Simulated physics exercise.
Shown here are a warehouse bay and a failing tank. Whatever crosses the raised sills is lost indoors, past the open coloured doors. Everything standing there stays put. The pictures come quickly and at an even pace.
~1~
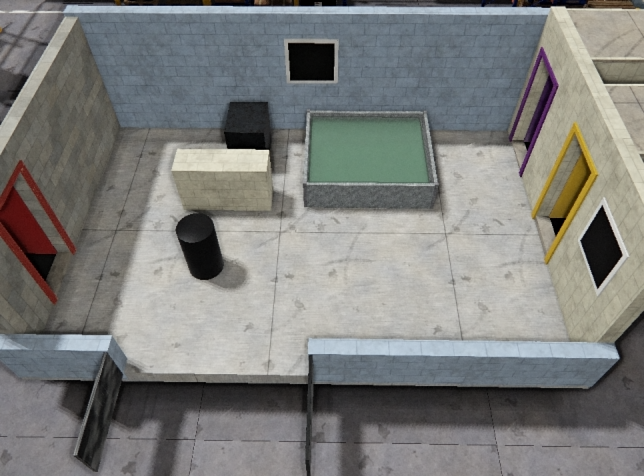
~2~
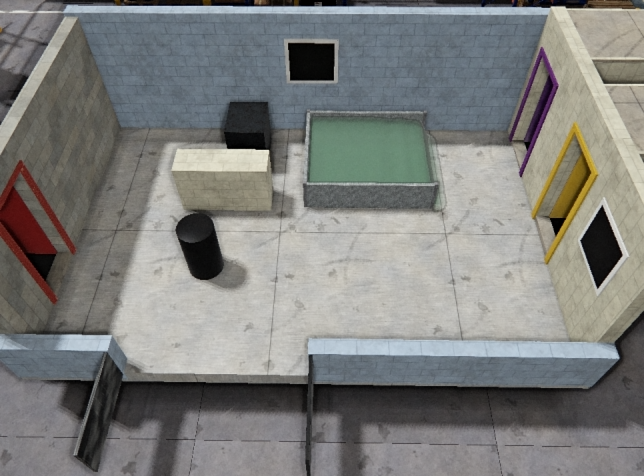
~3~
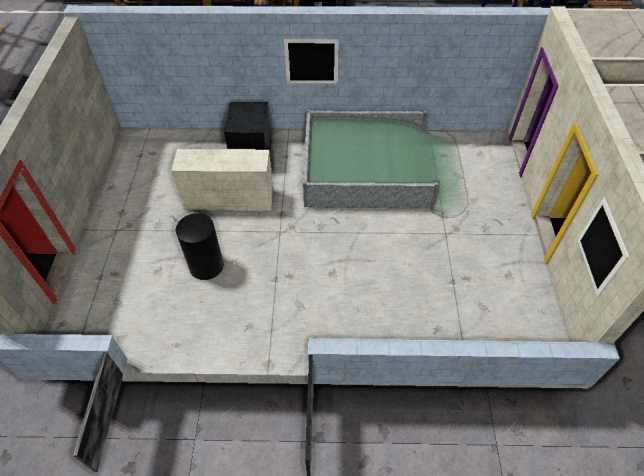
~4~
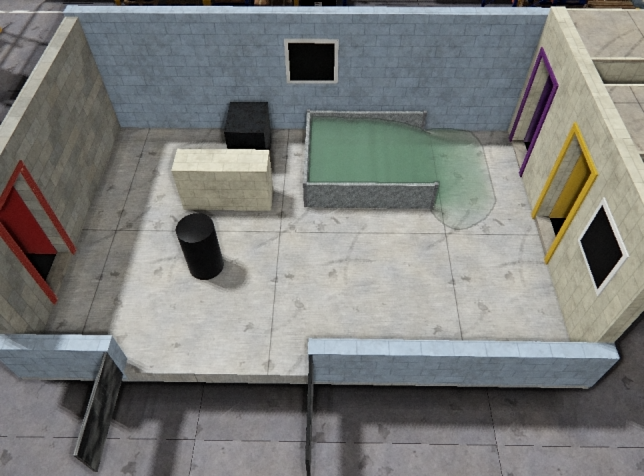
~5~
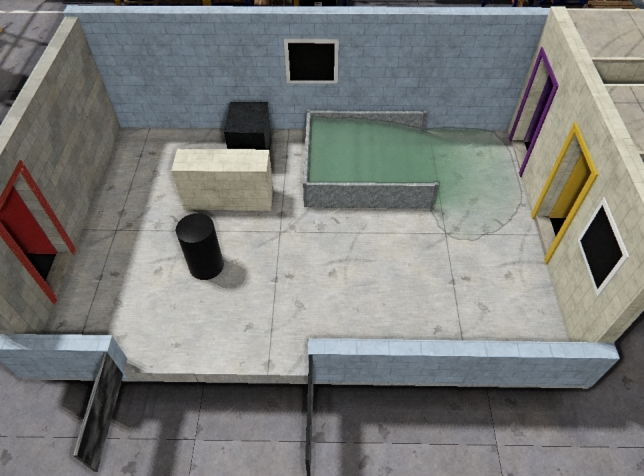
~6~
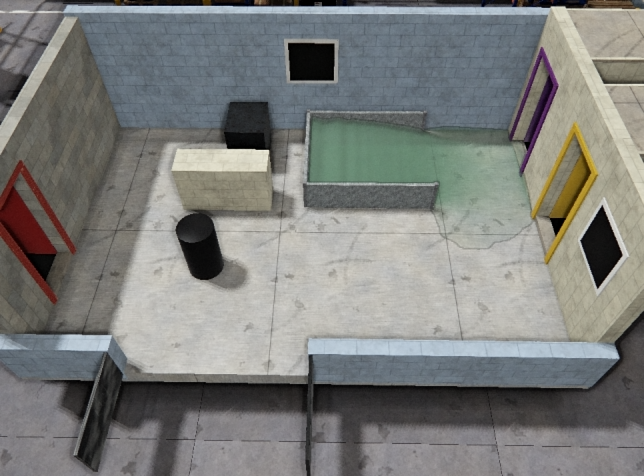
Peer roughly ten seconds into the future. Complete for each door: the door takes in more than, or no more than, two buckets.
Completed: The yellow door takes in more than two buckets; the purple door takes in more than two buckets; the red door takes in no more than two buckets.
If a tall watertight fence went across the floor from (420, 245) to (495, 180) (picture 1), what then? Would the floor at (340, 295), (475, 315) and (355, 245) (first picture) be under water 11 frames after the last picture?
Lab note - spot 1 parched, spot 2 parched, spot 3 inundated.
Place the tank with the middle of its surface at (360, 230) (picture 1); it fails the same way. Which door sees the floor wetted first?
Answer: The yellow door.
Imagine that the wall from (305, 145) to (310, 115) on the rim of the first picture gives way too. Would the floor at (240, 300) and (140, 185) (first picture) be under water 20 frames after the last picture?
Point one reached; point two reached.
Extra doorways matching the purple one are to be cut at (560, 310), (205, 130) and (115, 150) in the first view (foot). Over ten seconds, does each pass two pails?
So it goes runs above, then runs below, then runs below.
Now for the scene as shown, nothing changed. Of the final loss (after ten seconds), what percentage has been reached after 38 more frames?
Estimated share: Close to 90 %.
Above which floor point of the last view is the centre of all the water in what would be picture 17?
My guess is about (433, 178).
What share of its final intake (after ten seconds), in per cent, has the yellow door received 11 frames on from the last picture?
Estimated share: About 30 %.
A moment on, water covers 15 % of the floor; the yellow door wet at the sill, nothing in, the purple door far over two buckets in, the red door not reached.
Next, water covers 20 % of the floor; the yellow door under two buckets in, the purple door far over two buckets in, the red door not reached.
Then, water covers 30 % of the floor; the yellow door over two buckets in, the purple door far over two buckets in, the red door not reached.
Later, water covers 55 % of the floor; the yellow door over two buckets in, the purple door far over two buckets in, the red door not reached.
In the end, water covers 80 % of the floor; the yellow door over two buckets in, the purple door far over two buckets in, the red door wet at the sill, nothing in.
